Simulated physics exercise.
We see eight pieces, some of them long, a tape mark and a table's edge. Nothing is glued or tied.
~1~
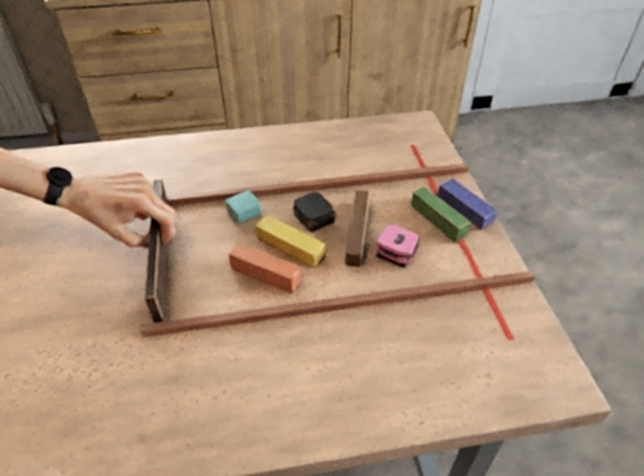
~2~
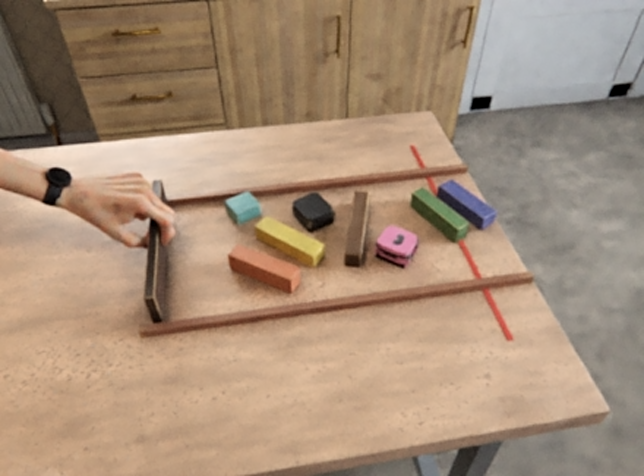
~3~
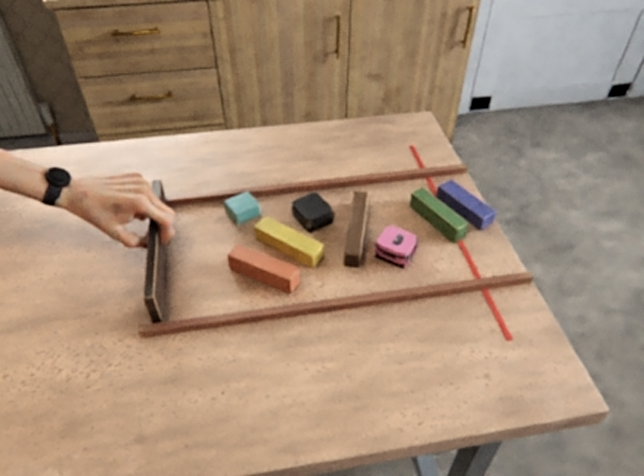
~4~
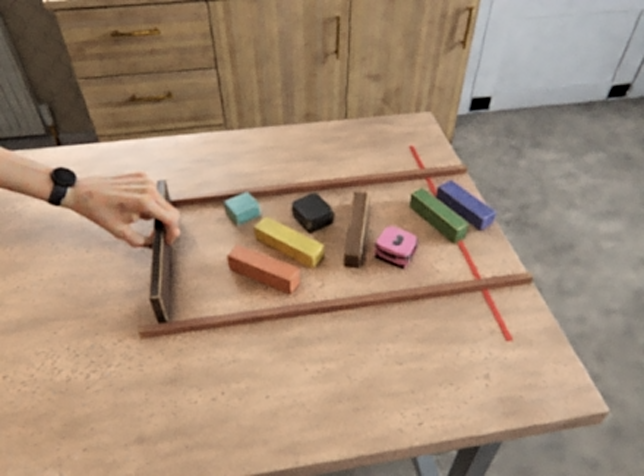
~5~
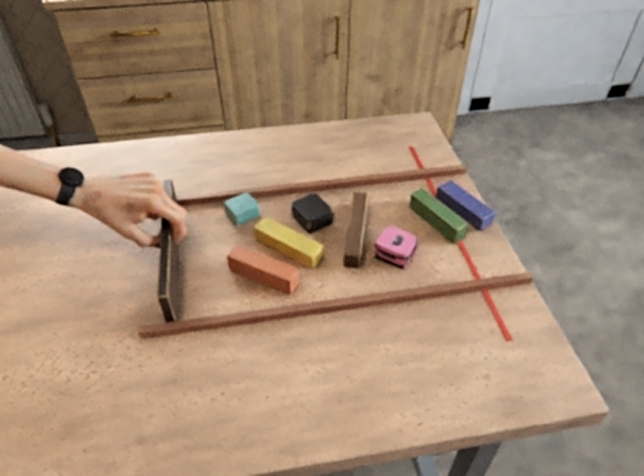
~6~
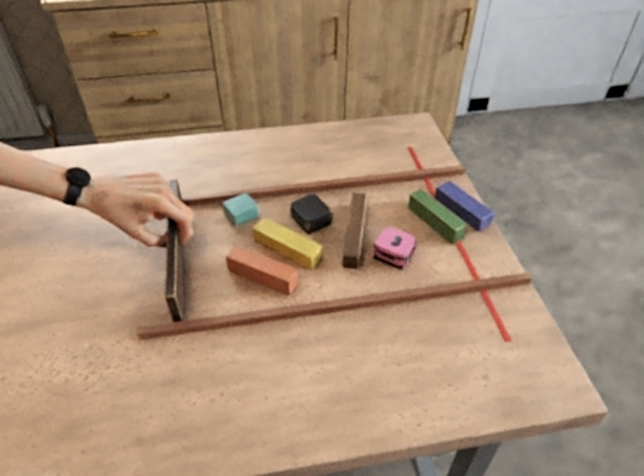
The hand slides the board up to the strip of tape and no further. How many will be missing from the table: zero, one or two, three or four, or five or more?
In the end the number that fall off is three or four.
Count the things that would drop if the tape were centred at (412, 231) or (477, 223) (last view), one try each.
It would be 2 and 6.
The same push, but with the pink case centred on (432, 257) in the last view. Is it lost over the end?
From there it does not fall.
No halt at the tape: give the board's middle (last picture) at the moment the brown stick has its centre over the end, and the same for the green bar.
For the brown stick at (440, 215), for the green bar at (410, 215).
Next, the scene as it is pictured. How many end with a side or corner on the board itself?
3 of them.
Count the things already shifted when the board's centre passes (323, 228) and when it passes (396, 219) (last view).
First 6, then 8.
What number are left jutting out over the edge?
That would be 1.
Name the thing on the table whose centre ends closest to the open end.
The black case.
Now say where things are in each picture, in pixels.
In the first picture, blue bar (467, 203); green bar (439, 214); pink case (397, 246); board (159, 246); tape (453, 224).
In the second picture, green bar (438, 214); orange bar (264, 268).
In the third picture, pink case (396, 247); turquoise block (242, 208).
In the fourth picture, blue bar (465, 204); board (163, 247).
In the fifth picture, green bar (437, 215); yellow bar (289, 242).
In the sixth picture, blue bar (464, 205); green bar (436, 216); pink case (394, 249); board (176, 246); tape (450, 226).
Soon after, none off yet; blue bar at rest near (464, 205); green bar at rest near (436, 216); pink case at rest near (394, 249).
After that, none off yet; blue bar at rest near (466, 204); green bar displaced a little near (457, 214); pink case displaced well along near (454, 244).
In the end, the number that fall off is three or four; gone, brown stick, pink case, green bar and blue bar.
